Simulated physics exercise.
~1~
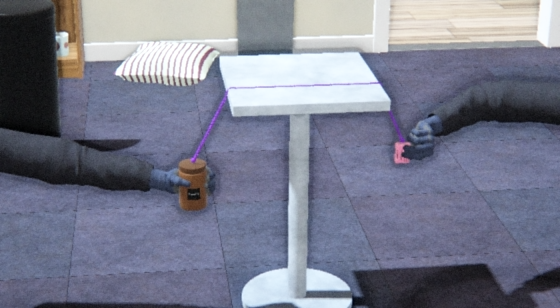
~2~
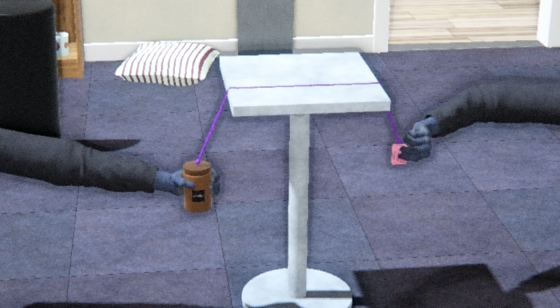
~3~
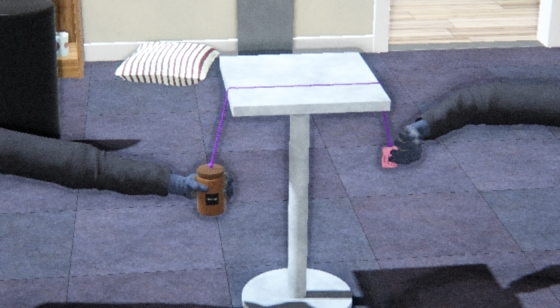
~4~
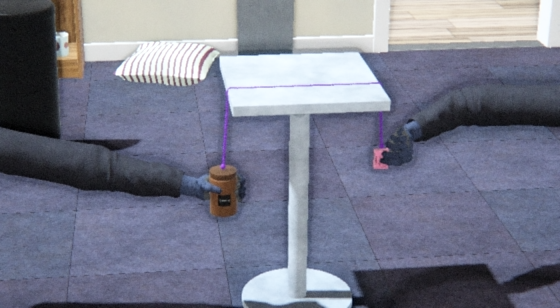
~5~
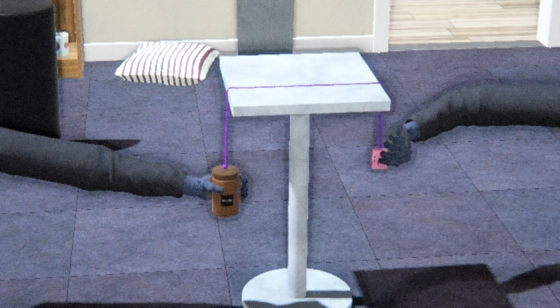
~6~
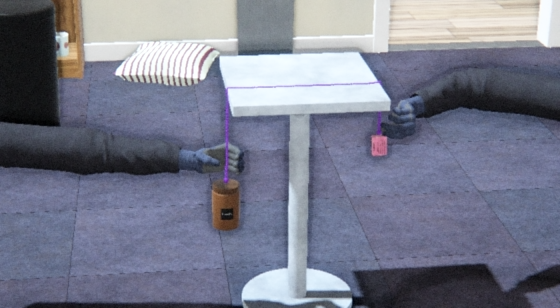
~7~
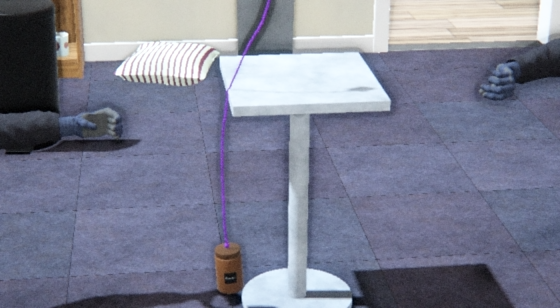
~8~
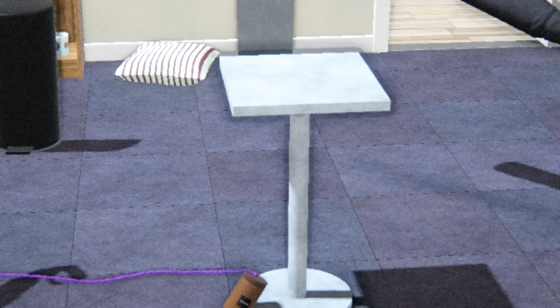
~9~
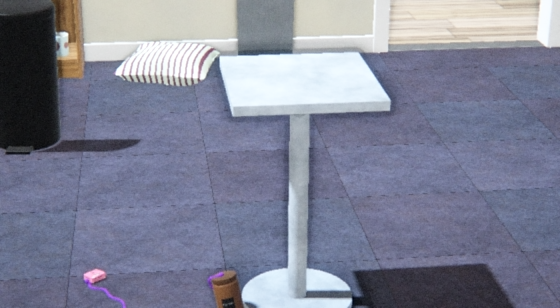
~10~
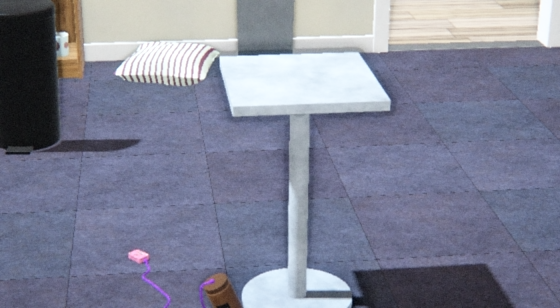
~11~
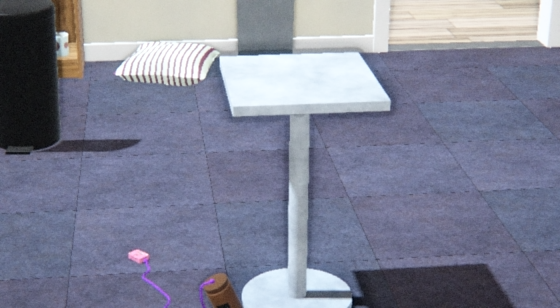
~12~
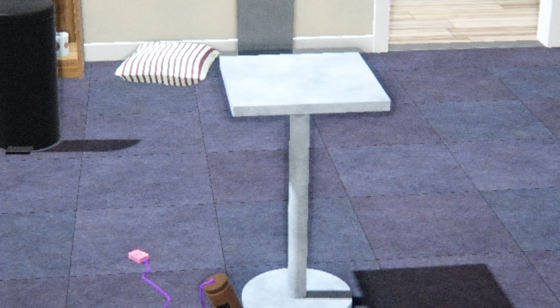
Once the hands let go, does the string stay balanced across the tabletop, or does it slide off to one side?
It slides off to the left, as the brown jar sinks on that side and the pink matchbox is pulled over after it, leaving both on the floor.
